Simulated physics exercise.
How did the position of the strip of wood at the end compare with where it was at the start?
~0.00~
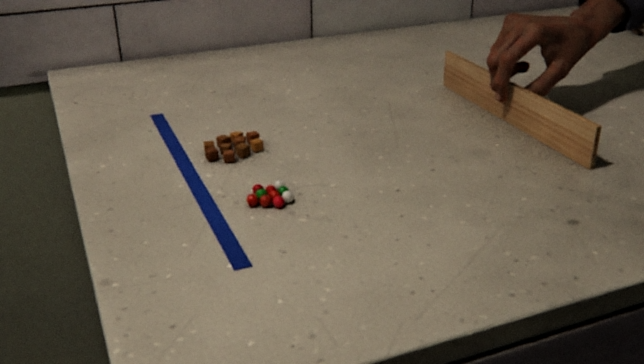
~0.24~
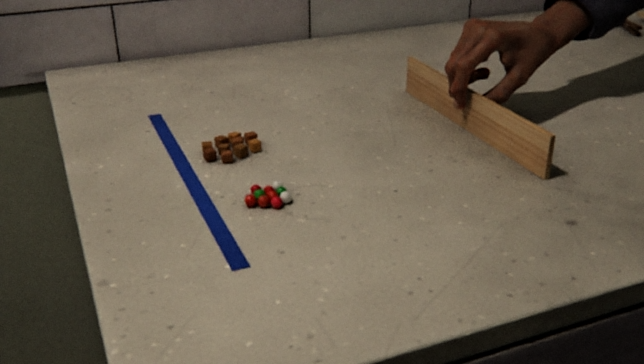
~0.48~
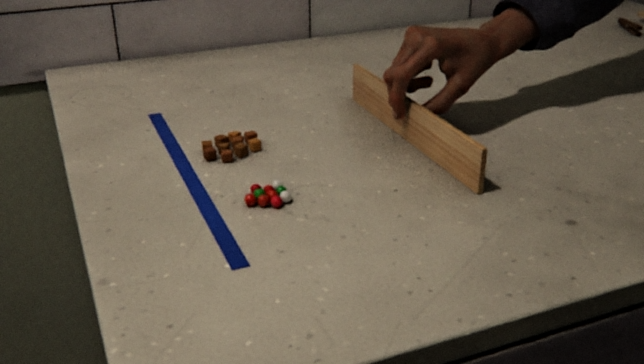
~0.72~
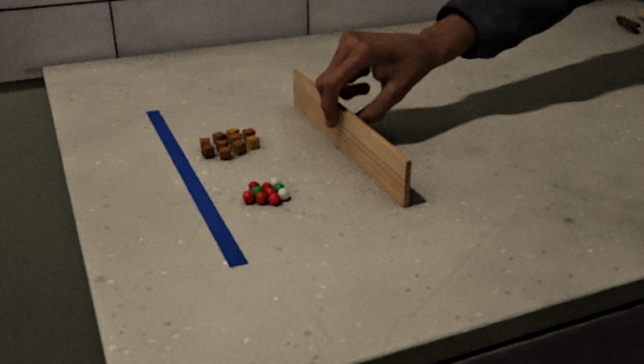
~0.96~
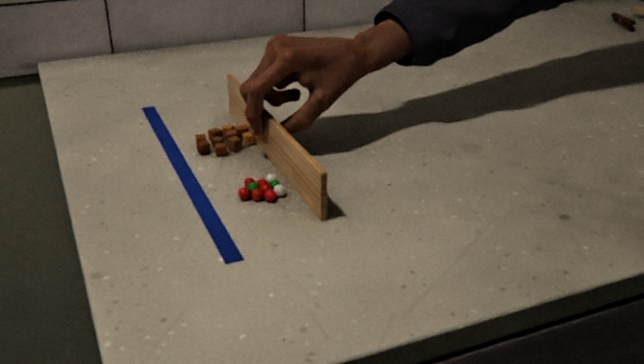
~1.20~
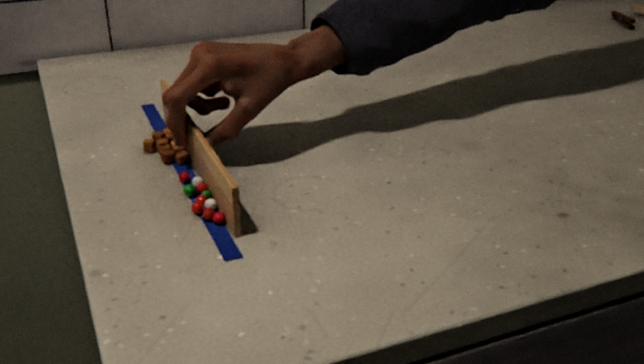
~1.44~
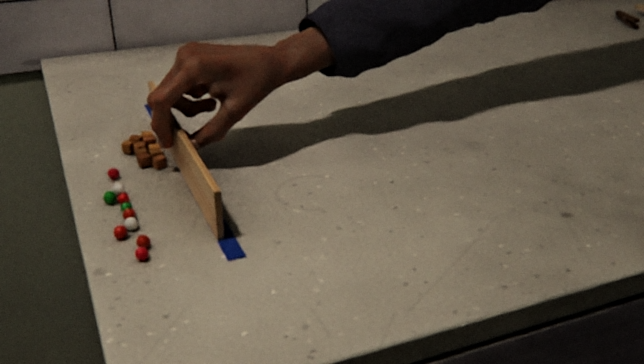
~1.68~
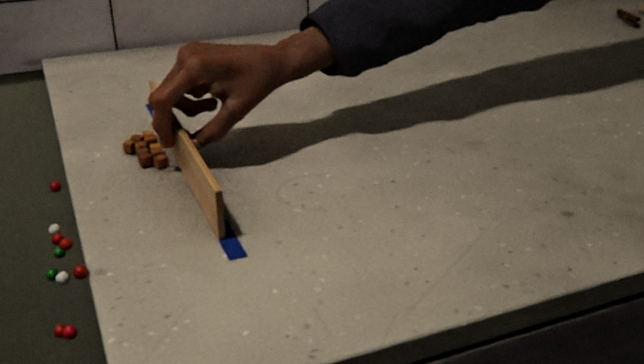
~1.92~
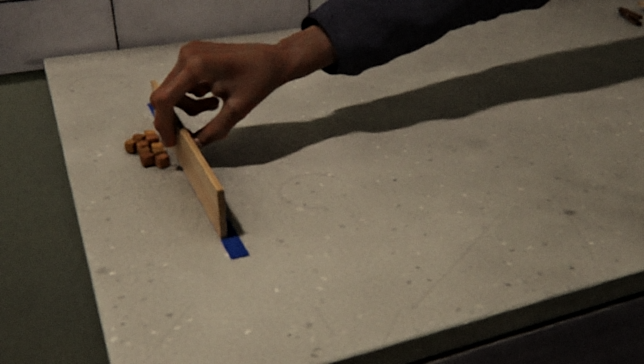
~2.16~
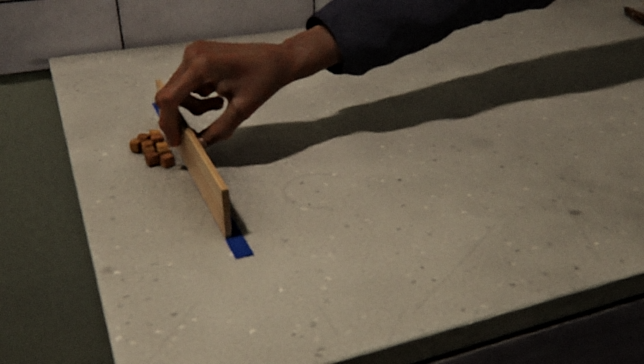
At the start the strip of wood stood over on the right side of the table, well away from the cubes and balls. By the end it was much farther left, standing at the blue tape.
On a pale speckled tabletop, a hand slid an upright strip of wood left to the blue tape, pushing brown cubes and small colored balls along; the balls rolled off the left edge, while the cubes stayed on the table beside the wood.
